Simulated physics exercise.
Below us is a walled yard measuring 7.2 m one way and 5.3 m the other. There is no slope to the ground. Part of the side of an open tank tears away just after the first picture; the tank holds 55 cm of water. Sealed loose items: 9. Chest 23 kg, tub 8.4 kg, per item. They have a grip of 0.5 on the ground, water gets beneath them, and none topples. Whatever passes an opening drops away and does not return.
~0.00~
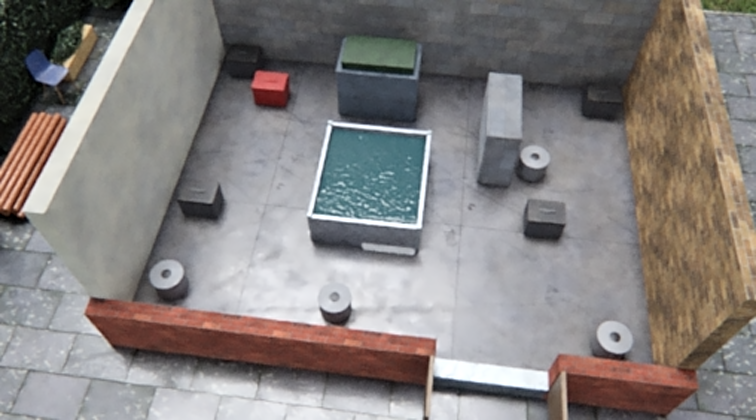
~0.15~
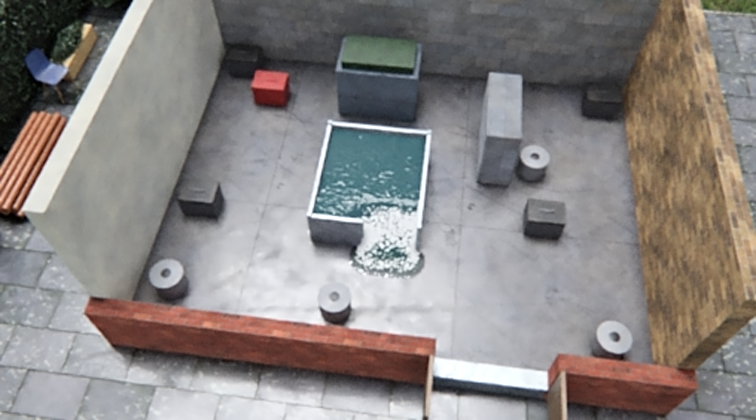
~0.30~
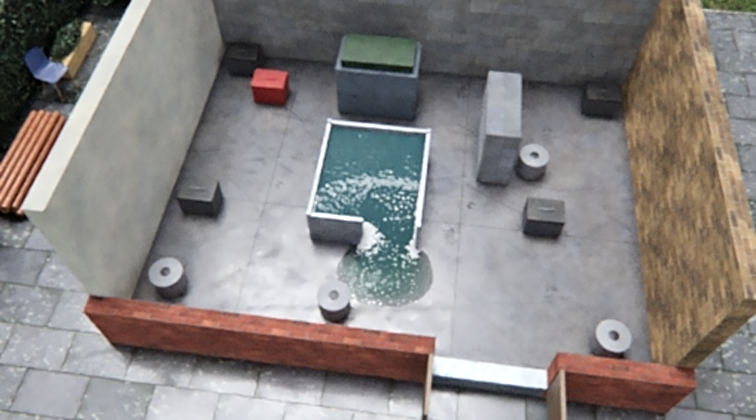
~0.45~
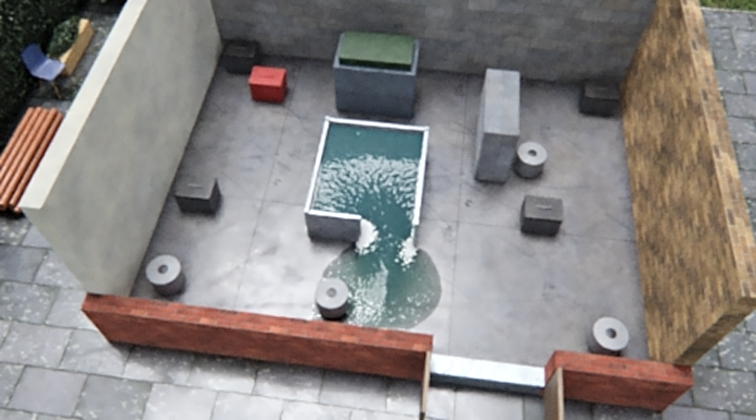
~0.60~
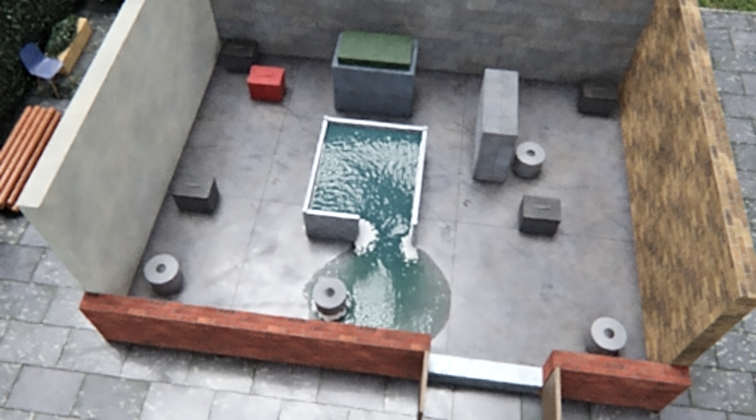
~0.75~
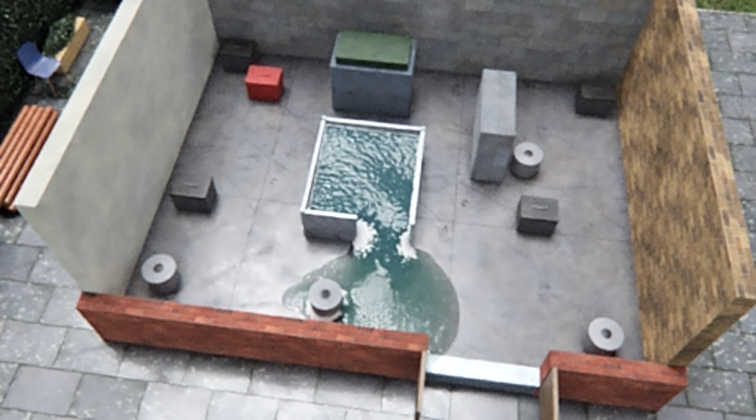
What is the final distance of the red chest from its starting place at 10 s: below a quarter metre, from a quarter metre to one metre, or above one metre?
Below a quarter metre.
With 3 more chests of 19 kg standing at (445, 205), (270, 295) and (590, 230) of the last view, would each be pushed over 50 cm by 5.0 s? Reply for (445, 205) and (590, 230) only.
Well, the first is lower and the second lower.
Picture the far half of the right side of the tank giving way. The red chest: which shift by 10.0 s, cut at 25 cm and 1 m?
The red chest remains where it was.
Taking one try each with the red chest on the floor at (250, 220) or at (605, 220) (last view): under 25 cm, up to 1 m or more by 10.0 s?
Results, in order: Essentially stationary, then essentially stationary.
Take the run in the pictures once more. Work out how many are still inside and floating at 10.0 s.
The number is 0.
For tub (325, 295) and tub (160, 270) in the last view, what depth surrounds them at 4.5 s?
Depths: Near 10 cm, then near 10 cm.
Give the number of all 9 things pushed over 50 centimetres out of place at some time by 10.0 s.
It works out to 3.
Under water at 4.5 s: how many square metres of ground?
Somewhere about 20 m2, give or take.
After 2.0 s the red chest is near (264, 75), 0.0 m from its start, aground; 0 of 9 are out; 0 afloat.
After 4.5 s the red chest is near (264, 75), 0.0 m from its start, aground; 0 of 9 are out; 2 afloat.
After 7.0 s the red chest is near (264, 75), 0.0 m from its start, aground; 0 of 9 are out; 0 afloat.
After 10.0 s the red chest is near (264, 75), 0.0 m from its start, aground; 0 of 9 are out; 0 afloat.
